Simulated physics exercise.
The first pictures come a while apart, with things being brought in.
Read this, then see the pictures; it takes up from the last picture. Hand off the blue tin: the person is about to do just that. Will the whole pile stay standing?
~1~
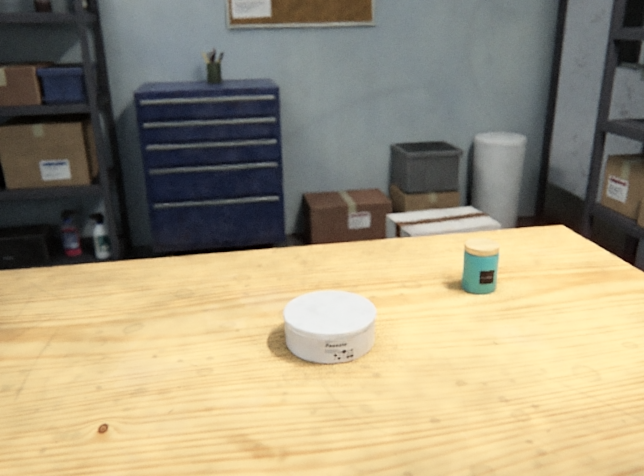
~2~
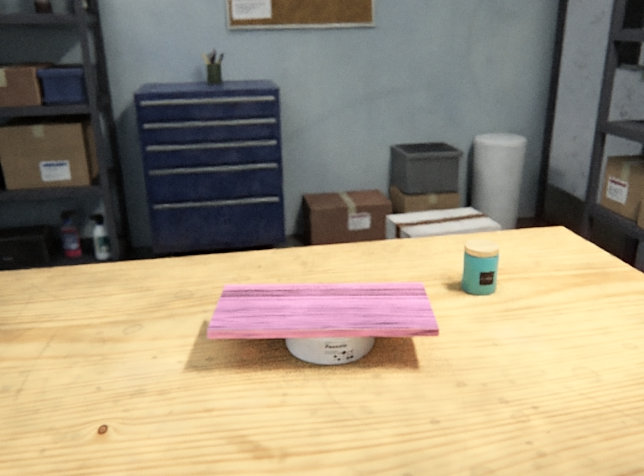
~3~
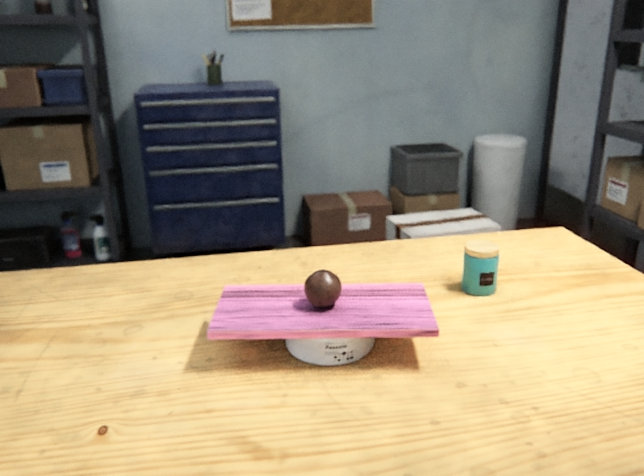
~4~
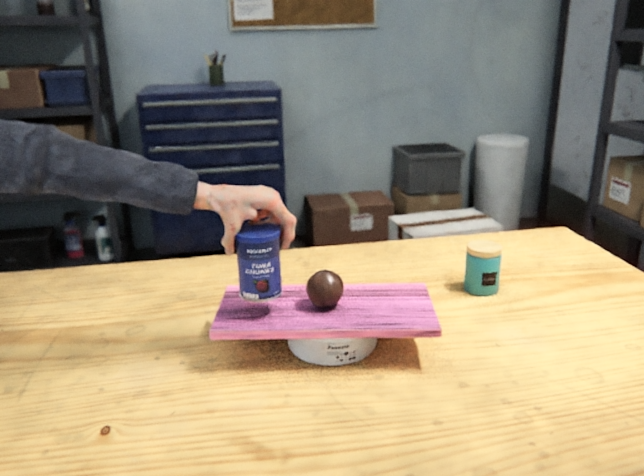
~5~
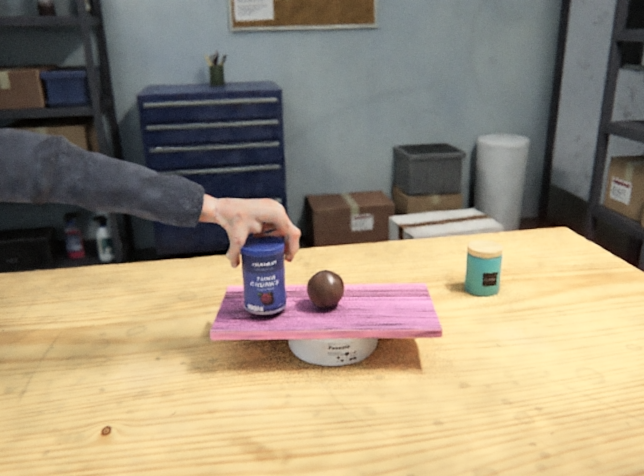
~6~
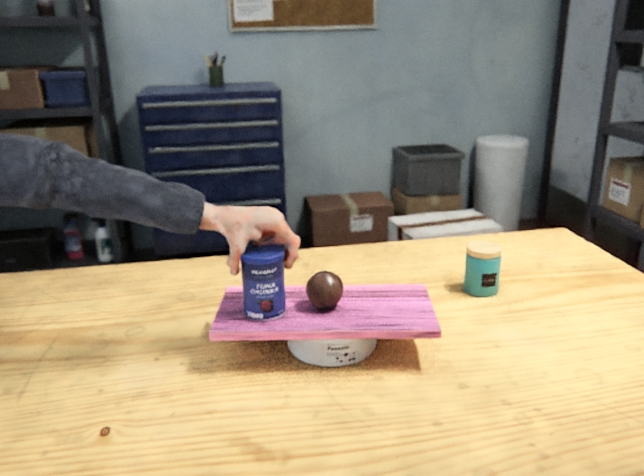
Yes - my guess: It stays upright.
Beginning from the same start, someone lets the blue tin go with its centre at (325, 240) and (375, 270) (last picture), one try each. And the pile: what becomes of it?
Case 1: Collapse. Case 2: Stable.
Then, 0.30 s on from there, no change.
Then, 0.70 s on from there, blue tin resting near (263, 283).
In the end, all 5 unmoved. At the end, from the last picture's camera, blue tin near (263, 283). The pile keeps its balance.
